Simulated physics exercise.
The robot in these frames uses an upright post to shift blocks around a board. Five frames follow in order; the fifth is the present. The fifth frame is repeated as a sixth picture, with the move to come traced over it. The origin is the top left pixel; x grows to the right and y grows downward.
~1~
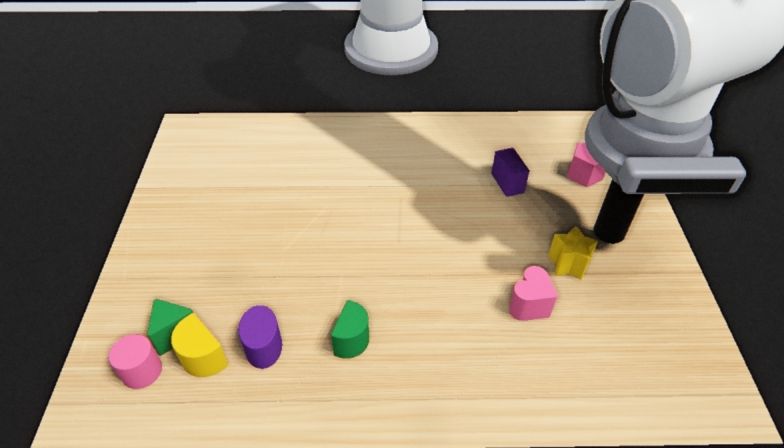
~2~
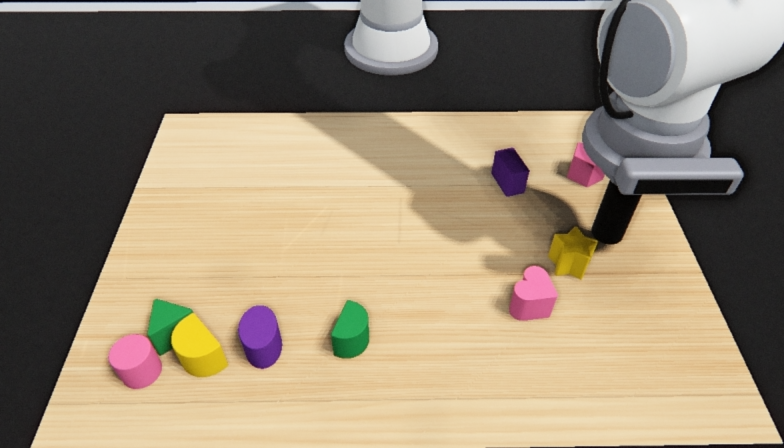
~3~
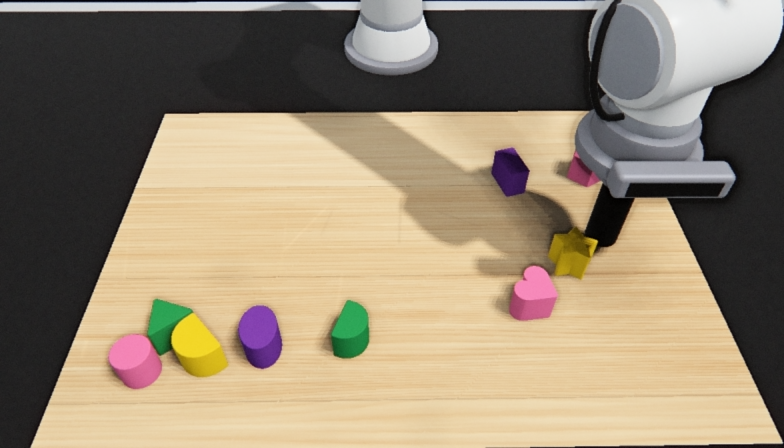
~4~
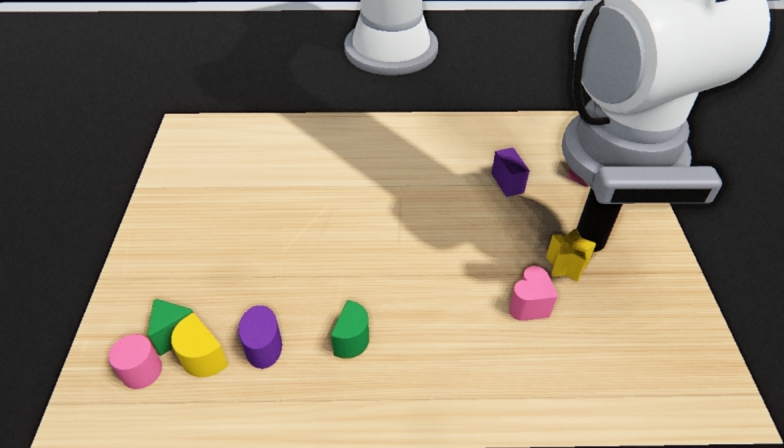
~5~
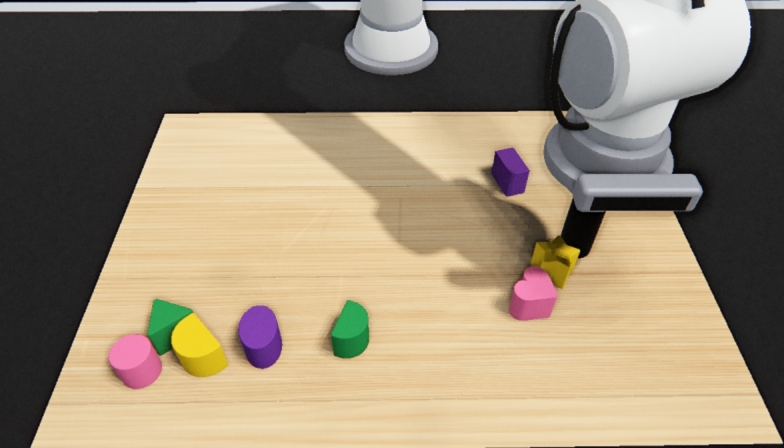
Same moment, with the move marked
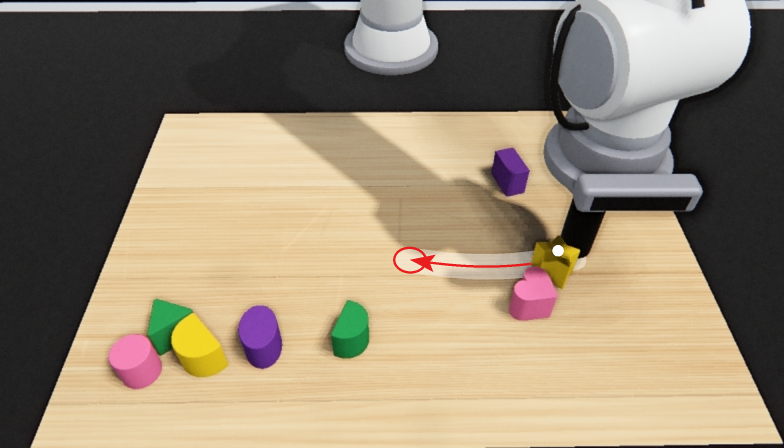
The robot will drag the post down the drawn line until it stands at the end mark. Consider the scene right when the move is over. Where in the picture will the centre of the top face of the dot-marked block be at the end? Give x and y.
The middle of its top is at (494, 270).
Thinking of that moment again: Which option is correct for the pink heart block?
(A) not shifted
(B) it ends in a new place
B - it ends in a new place.
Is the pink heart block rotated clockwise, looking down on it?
No, I don't think so.
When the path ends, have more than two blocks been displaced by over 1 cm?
No
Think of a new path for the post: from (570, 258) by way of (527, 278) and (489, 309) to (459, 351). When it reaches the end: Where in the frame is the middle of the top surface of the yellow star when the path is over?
The yellow star ends near (429, 339).
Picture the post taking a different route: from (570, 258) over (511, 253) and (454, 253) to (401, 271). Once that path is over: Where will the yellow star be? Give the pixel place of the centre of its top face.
In the picture, that point is around (518, 255).
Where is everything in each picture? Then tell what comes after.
The first frame shows post tip at (609, 233); block tops, pink heart block at (536, 285); yellow star at (576, 242).
The second frame shows post at (607, 233); blocks unchanged.
The third frame shows post at (600, 236); blocks unchanged.
The fourth frame shows post at (590, 241); yellow star at (574, 244).
The fifth frame shows post at (574, 247); pink heart block at (536, 285); yellow star at (558, 251).
Path on the board, from (570, 258) by way of (519, 265) and (464, 266) to (410, 260); the dot is on the yellow star.
The first path, step by step. One third of the way, post at (521, 254); pink heart block at (527, 294), turned 45° anticlockwise; yellow star at (509, 264), turned 20° anticlockwise.
Two thirds of the way, post at (466, 255); pink heart block at (525, 296), turned 55° anticlockwise; yellow star at (494, 270), turned 60° anticlockwise.
At the end, post at (411, 249); pink heart block at (525, 296), turned 55° anticlockwise; yellow star at (494, 270), turned 60° anticlockwise.
